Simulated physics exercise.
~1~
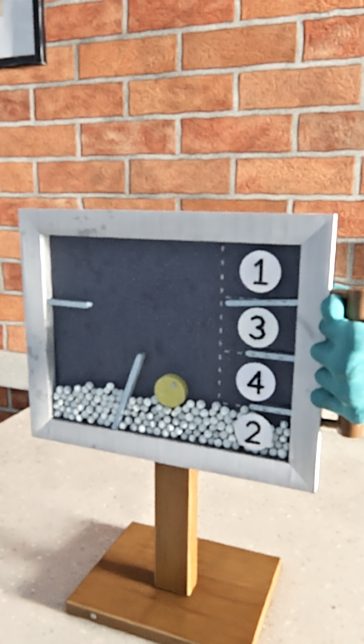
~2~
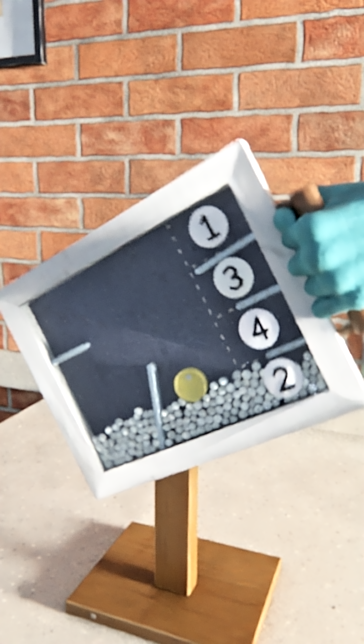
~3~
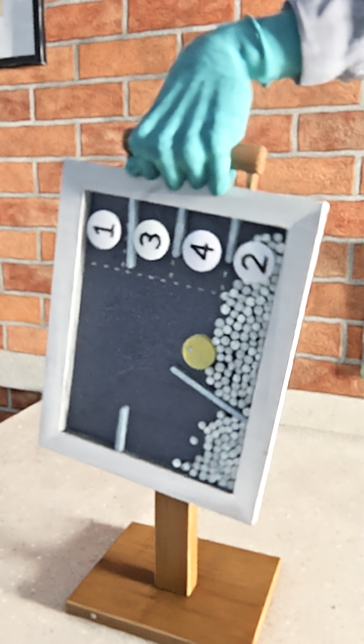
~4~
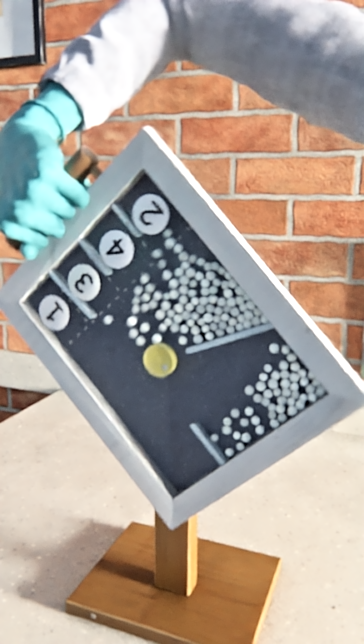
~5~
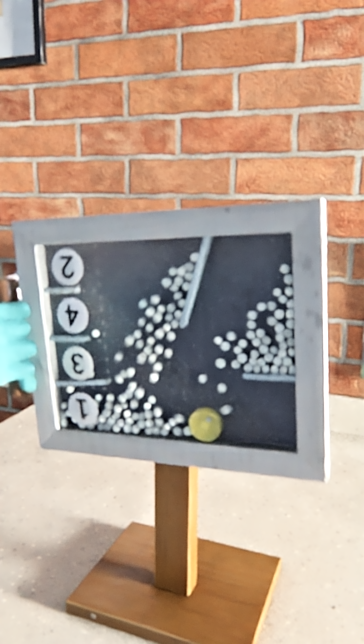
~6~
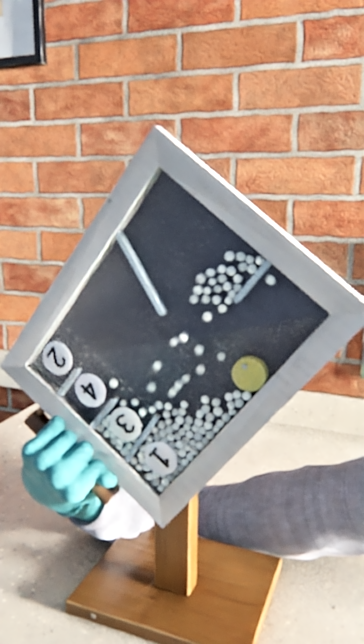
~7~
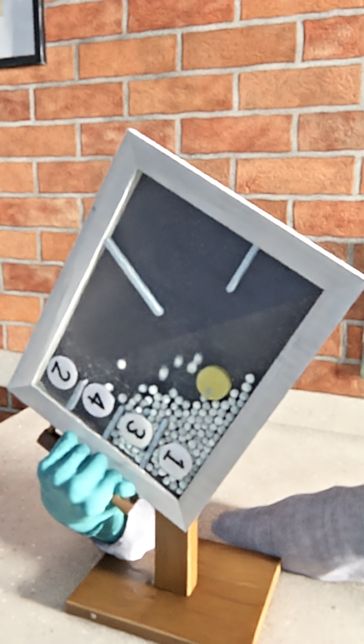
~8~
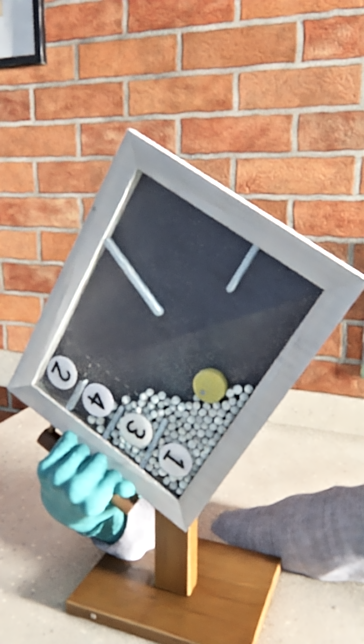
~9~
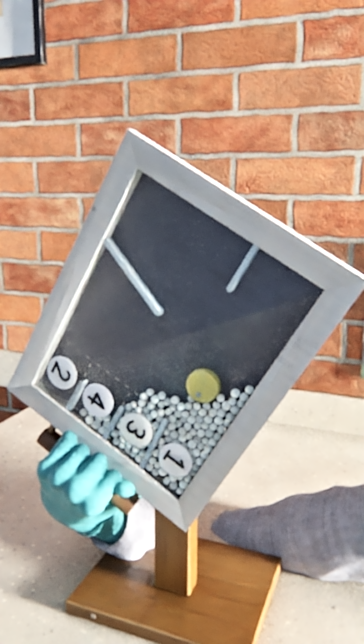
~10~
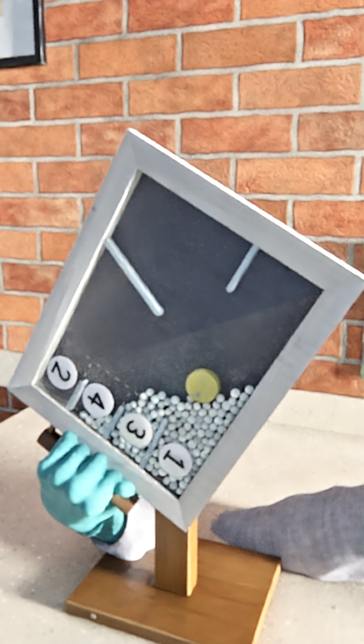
Outdoors before a red brick wall, a still camera faces a pale-framed, dark-backed box on a wooden stand. Numbered pockets line its right side, while white beads and a yellow disc lie along the bottom near two thin bars. A teal-gloved hand turns the box anticlockwise, carrying the pockets over the top and down the left. Beads bank up on the right, then spill past the bars as the disc drops to the lower edge. With the pockets at the lower left, the box stops tilted, beads heaped mostly around one and three, the disc resting on top outside every pocket.
